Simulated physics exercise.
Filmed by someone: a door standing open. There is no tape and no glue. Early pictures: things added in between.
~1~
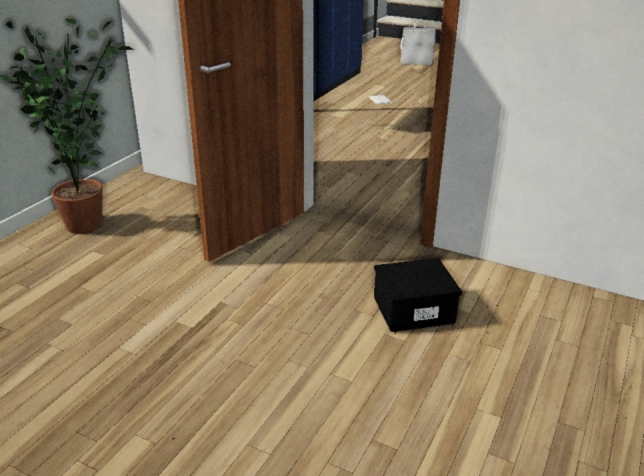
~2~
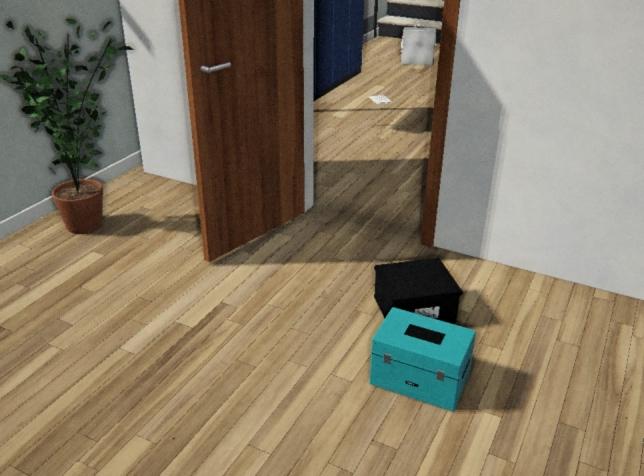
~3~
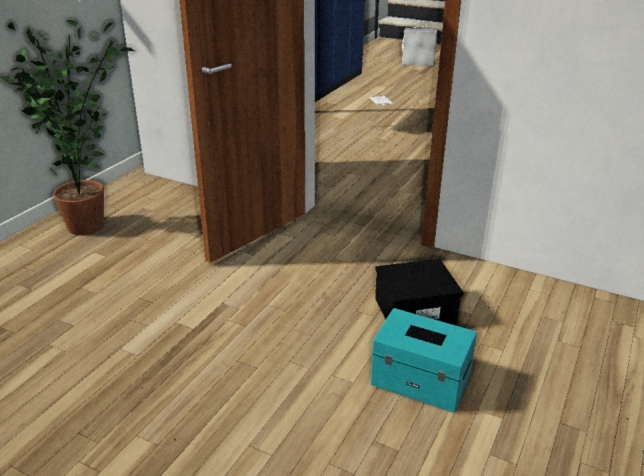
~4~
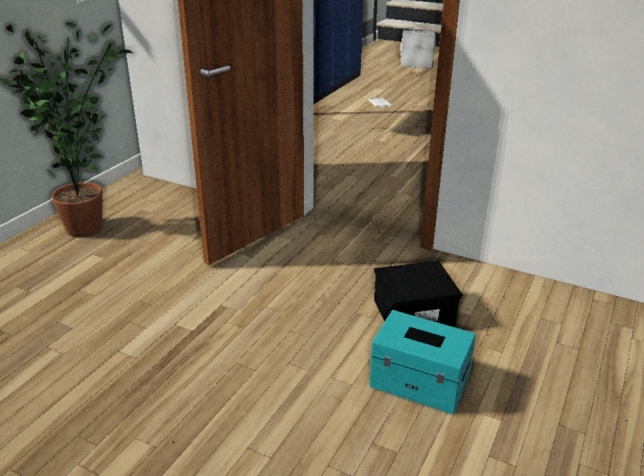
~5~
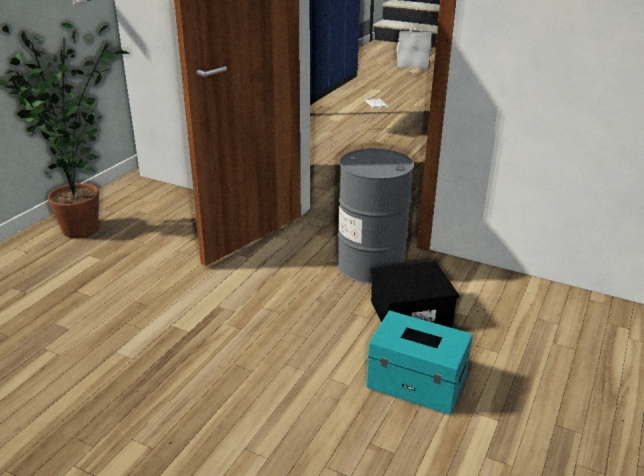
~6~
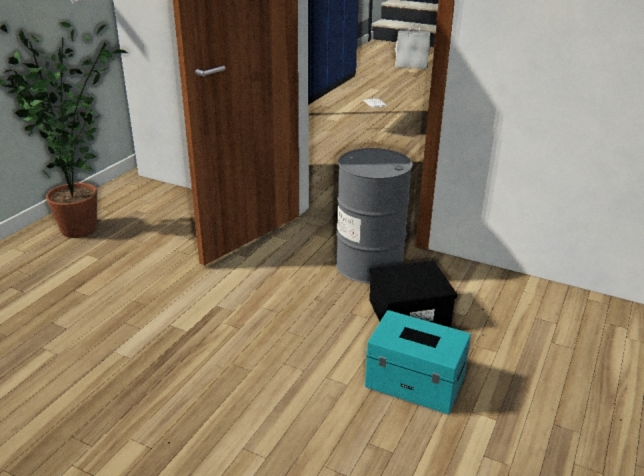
The clip opens on a wooden door standing wide open and still, with a black box on the floor near the doorway and a potted plant at left. A turquoise toolbox appears in front of the box, then a grey drum appears behind it in the doorway, while the view shifts slightly.
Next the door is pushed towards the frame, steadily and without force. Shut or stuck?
The door is going to stay partly open.
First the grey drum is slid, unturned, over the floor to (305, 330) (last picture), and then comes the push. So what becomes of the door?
Observation: Afterwards the door travels the full way.
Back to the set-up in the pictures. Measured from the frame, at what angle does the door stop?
The answer is roughly 40°.
Then, 0.40 s after the last picture, door 92° open.
Then, 0.70 s after the last picture, door 73° open.
Then, 0.90 s after the last picture, door 58° open.
Then, 1.20 s after the last picture, door 41° open; grey drum slid a little near (377, 215).
At rest, door 39° open; all 3 in place. Seen from the same camera at the end, grey drum near (379, 214).
